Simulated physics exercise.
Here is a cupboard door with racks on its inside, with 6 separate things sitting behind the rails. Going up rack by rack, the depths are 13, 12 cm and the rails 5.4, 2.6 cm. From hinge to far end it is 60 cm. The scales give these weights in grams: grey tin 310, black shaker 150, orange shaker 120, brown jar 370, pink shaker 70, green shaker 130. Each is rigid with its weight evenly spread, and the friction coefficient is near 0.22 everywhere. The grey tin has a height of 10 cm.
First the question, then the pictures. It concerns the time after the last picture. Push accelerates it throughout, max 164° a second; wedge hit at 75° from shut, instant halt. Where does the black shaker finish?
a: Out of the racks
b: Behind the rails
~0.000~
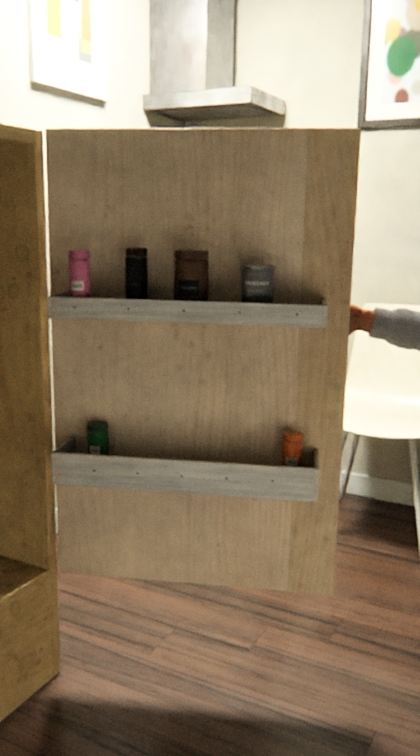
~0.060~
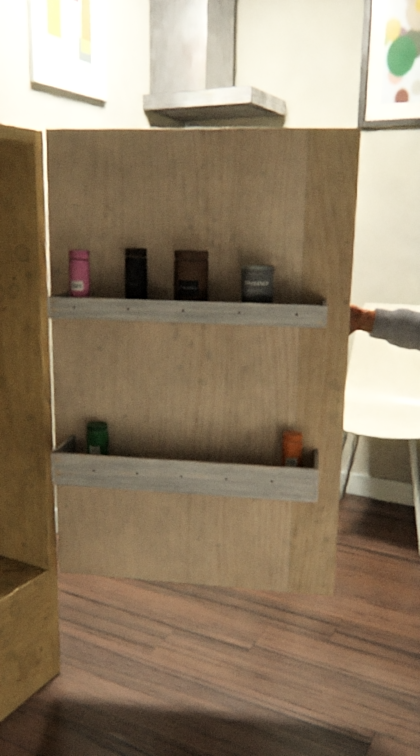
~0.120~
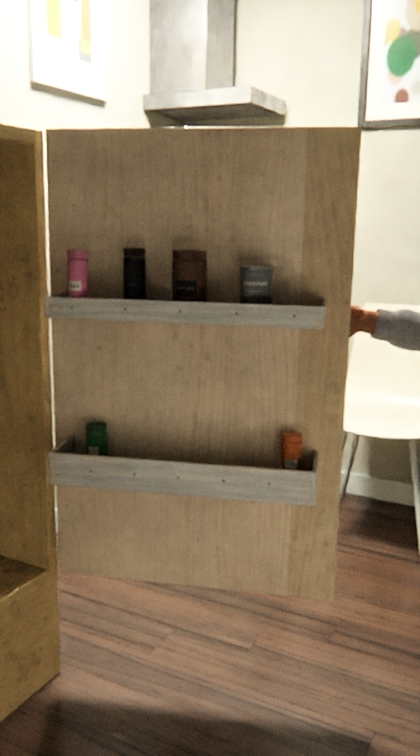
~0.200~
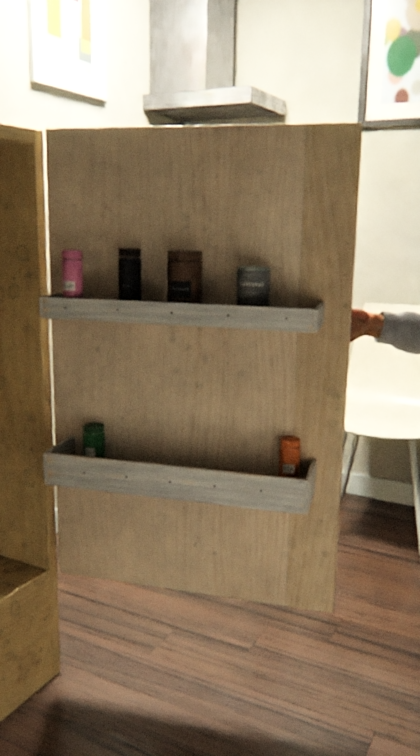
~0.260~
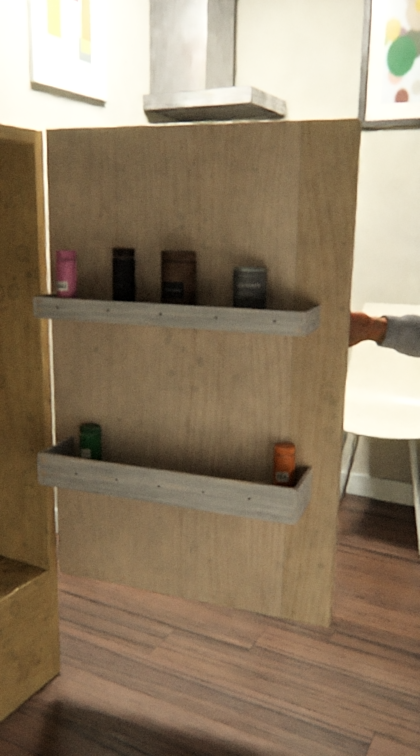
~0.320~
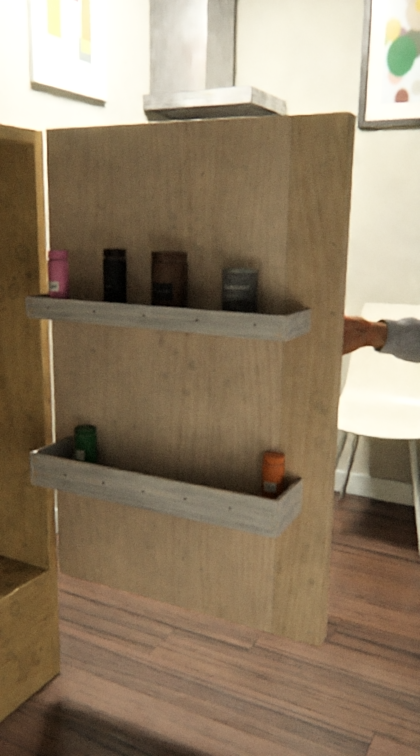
Option b: Behind the rails.
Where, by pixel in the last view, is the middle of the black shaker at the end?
In the end it sits at around (69, 282).
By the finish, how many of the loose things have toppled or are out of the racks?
My answer is 0.
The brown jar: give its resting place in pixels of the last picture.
Close to pixel (124, 288) in the final view.
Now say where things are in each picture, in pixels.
In the first frame, door at 110°; black shaker (136, 278); grey tin (257, 290).
In the second frame, door at 110°; brown jar (191, 281); pink shaker (80, 280).
In the third frame, door at 108°; green shaker (97, 444); grey tin (256, 290).
In the fourth frame, door at 103°; orange shaker (289, 461) slid 2 cm; brown jar (185, 282).
In the fifth frame, door at 98°; grey tin (250, 292) slid 4 cm; pink shaker (67, 280).
In the sixth frame, door at 91°; black shaker (115, 280); grey tin (239, 295) slid 4 cm.
After 0.52 s, door at 75°; black shaker slid 4 cm near (68, 282); grey tin leaning 22°; orange shaker slid 6 cm.
At rest (1.5 s), not toppled but over 5 cm from the start, orange shaker; the other 5 in place, give or take 5 cm. In the last view, black shaker near (69, 282).
